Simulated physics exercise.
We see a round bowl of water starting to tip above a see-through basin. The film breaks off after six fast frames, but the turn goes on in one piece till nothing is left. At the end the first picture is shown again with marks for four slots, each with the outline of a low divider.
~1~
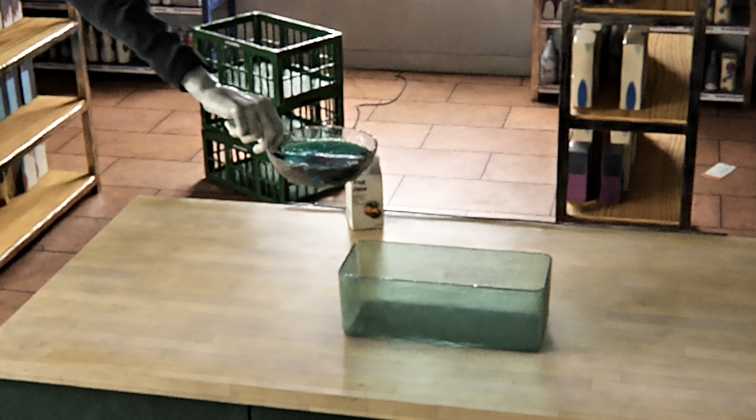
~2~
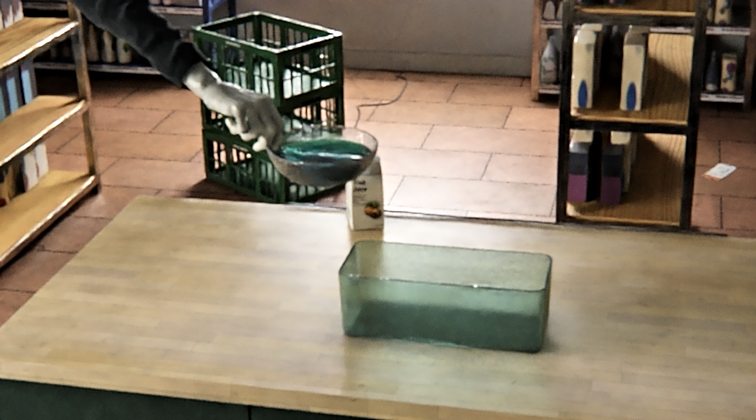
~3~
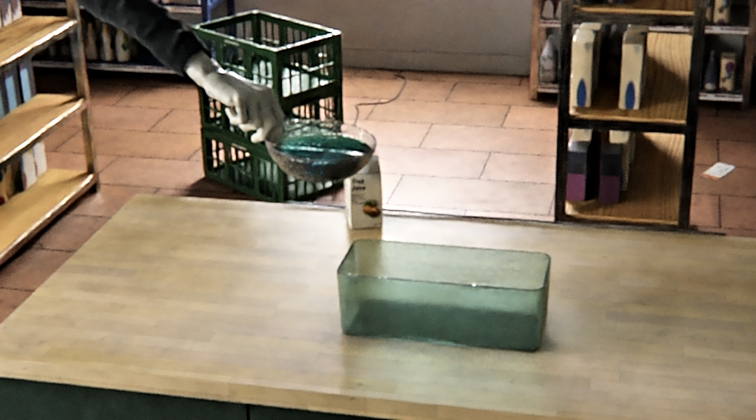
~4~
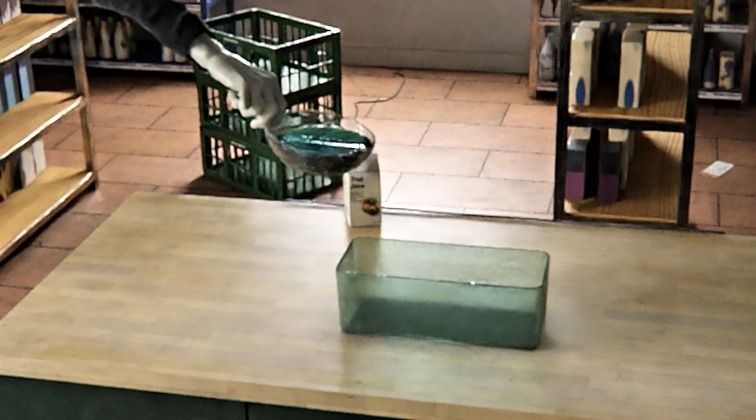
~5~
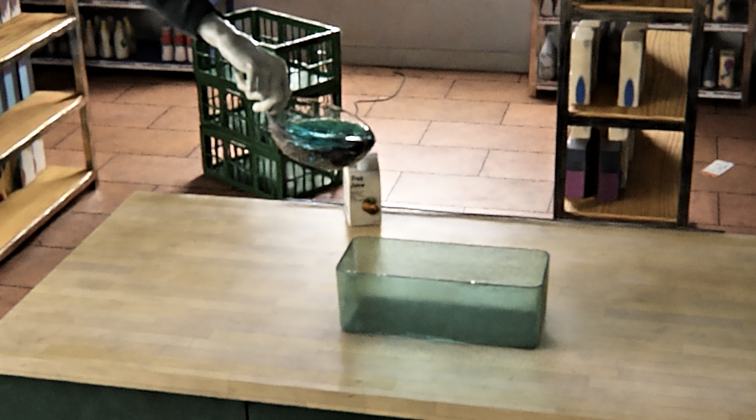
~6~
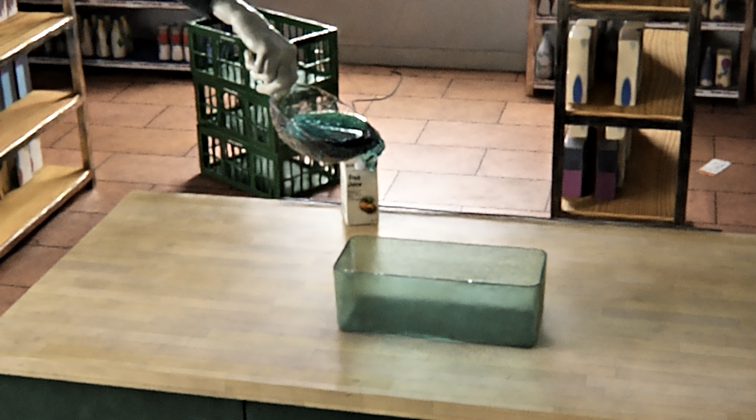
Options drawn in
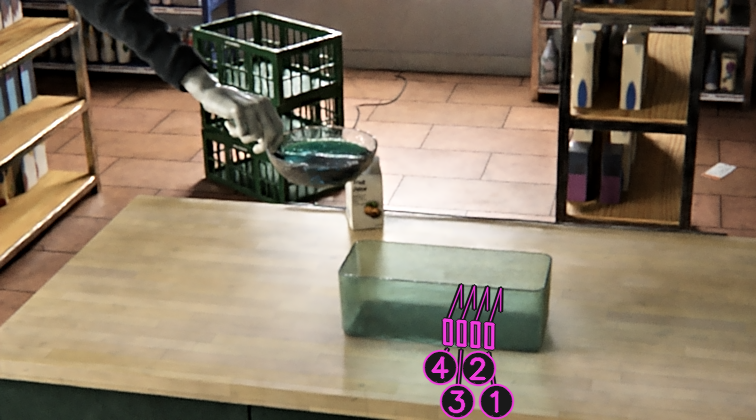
A round glass bowl of teal water, held by a hand reaching in from the upper left, tilts gradually to the right until water slips over its lip. Below and to the right, a see-through greenish basin rests on a pale wooden counter, with a small white carton behind it. Seen from slightly above, the shop-like room has stacked green crates, stocked shelves and reddish floor tiles, and the view shifts barely.
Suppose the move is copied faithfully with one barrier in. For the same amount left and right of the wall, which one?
4 is best.
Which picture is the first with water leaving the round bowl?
Picture 5.
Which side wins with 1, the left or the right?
The left side.
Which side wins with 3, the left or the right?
More ends on the left.
In magenta, 1 at (488, 352); 2 at (474, 351); 3 at (461, 350); 4 at (447, 348).
With 1, about 88 % ends left of the wall and 11 % right of it.
With 2, about 92 % ends left of the wall and 6 % right of it.
With 3, about 83 % ends left of the wall and 14 % right of it; 3 % is lost outside.
With 4, about 47 % ends left of the wall and 50 % right of it; 3 % is lost outside.
